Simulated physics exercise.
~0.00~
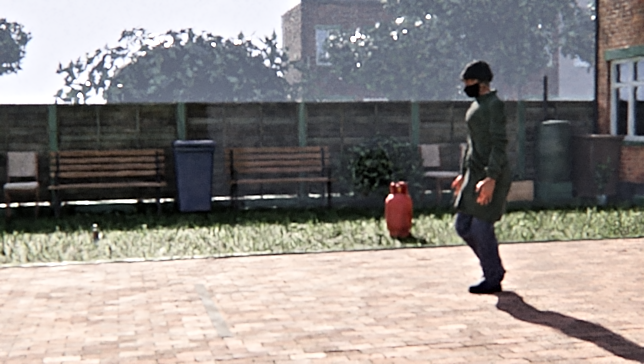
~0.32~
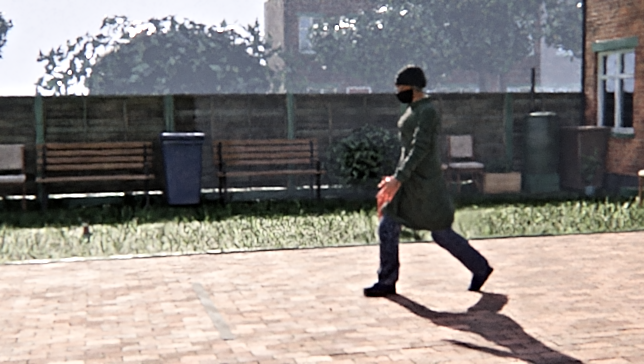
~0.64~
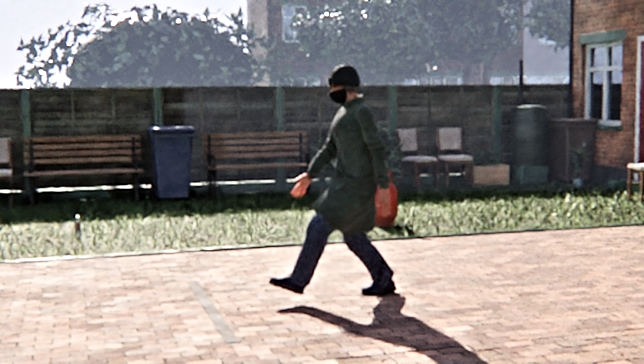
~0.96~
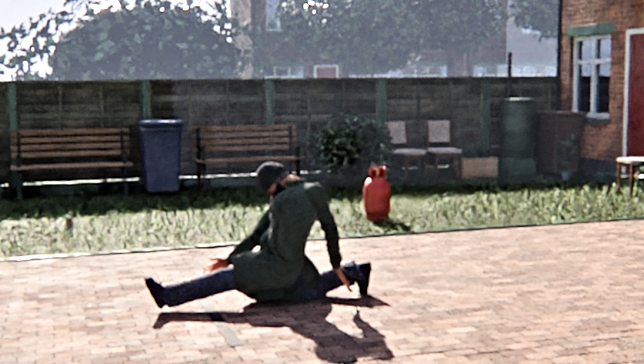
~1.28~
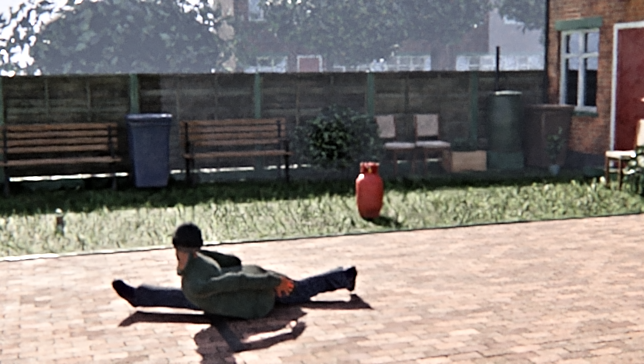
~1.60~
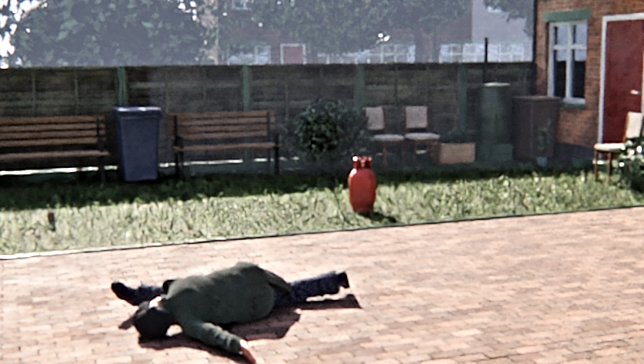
In a sunny paved yard, a masked person walks left, drops into splits and slumps forward.
